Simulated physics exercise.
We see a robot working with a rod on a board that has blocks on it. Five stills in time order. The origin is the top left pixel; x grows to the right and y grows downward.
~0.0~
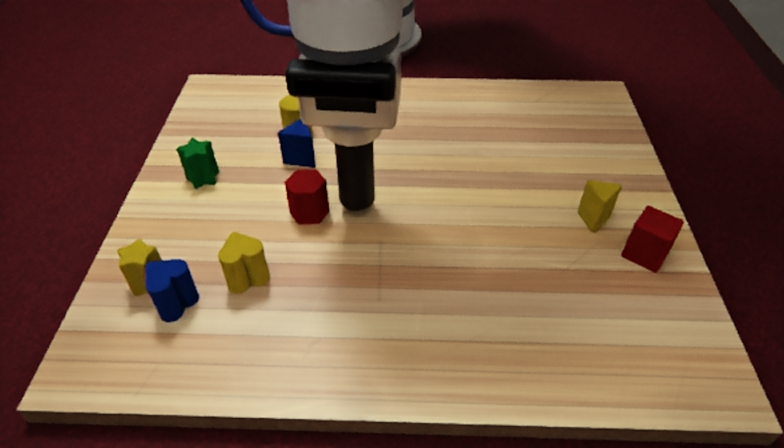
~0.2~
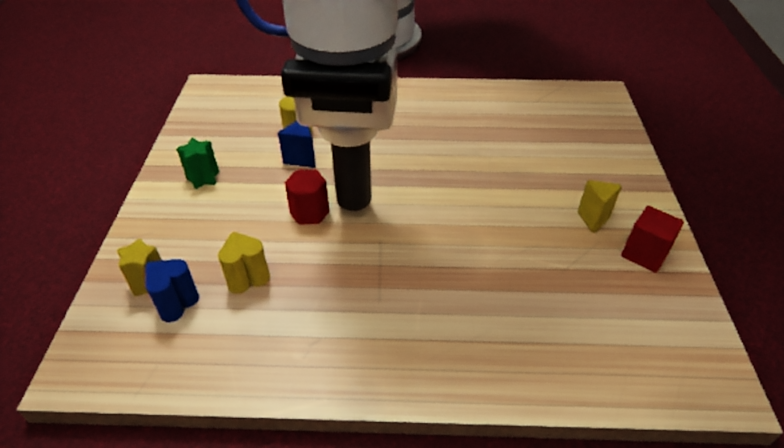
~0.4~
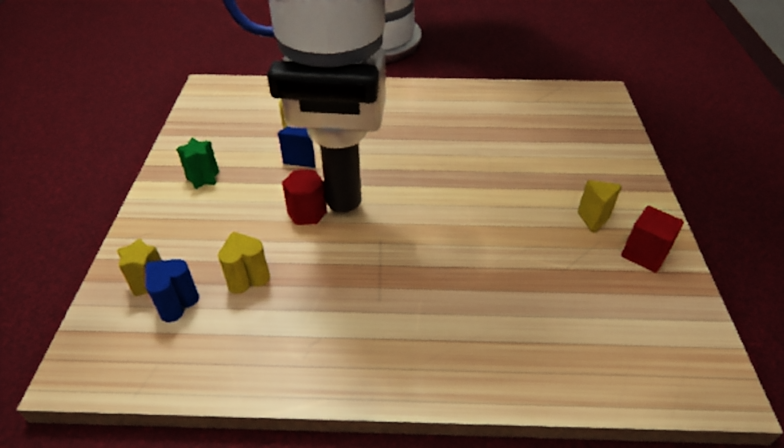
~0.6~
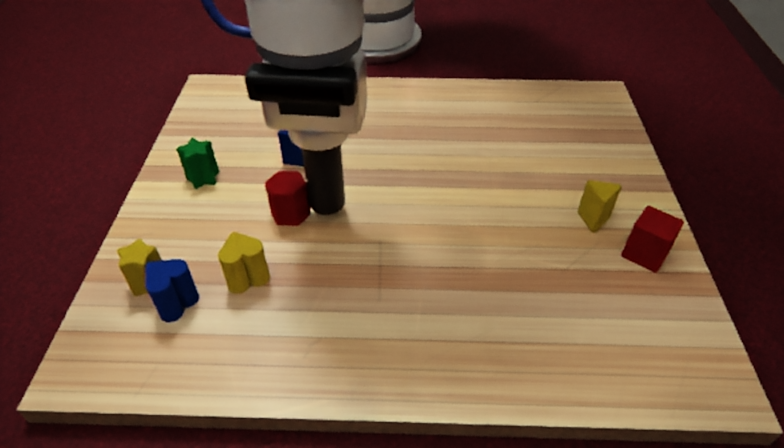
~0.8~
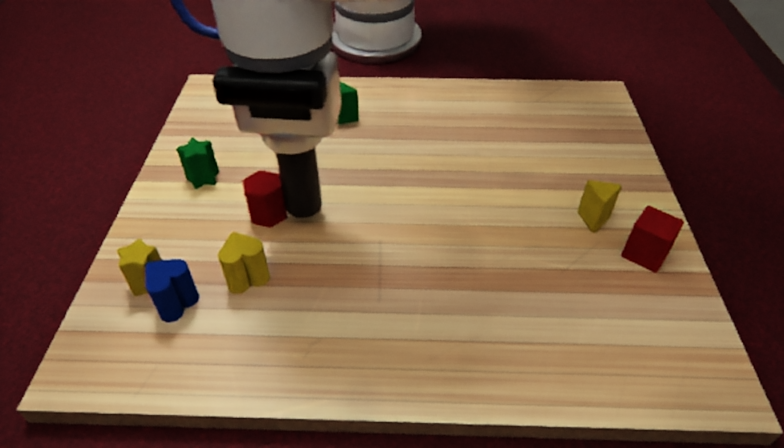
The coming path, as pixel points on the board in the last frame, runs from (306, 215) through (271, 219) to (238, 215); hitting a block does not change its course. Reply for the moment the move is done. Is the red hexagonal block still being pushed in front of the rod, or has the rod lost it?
It remains before the rod.
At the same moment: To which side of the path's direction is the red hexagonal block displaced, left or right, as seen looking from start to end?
The red hexagonal block goes right.
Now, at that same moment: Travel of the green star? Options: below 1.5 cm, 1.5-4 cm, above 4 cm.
Shift: Under 1.5 cm.
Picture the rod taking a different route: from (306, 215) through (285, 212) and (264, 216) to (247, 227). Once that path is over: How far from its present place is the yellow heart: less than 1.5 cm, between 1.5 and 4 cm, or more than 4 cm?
Within 1.5 cm.
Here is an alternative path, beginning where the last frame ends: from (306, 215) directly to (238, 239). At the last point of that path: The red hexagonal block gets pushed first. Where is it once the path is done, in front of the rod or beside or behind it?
It is no longer ahead.
On the path given first. Halfway along, rod (268, 210); red hexagonal block (230, 179), turned 35° clockwise.
At the end, rod (236, 206); green star unmoved; red hexagonal block (200, 172), turned 50° clockwise.
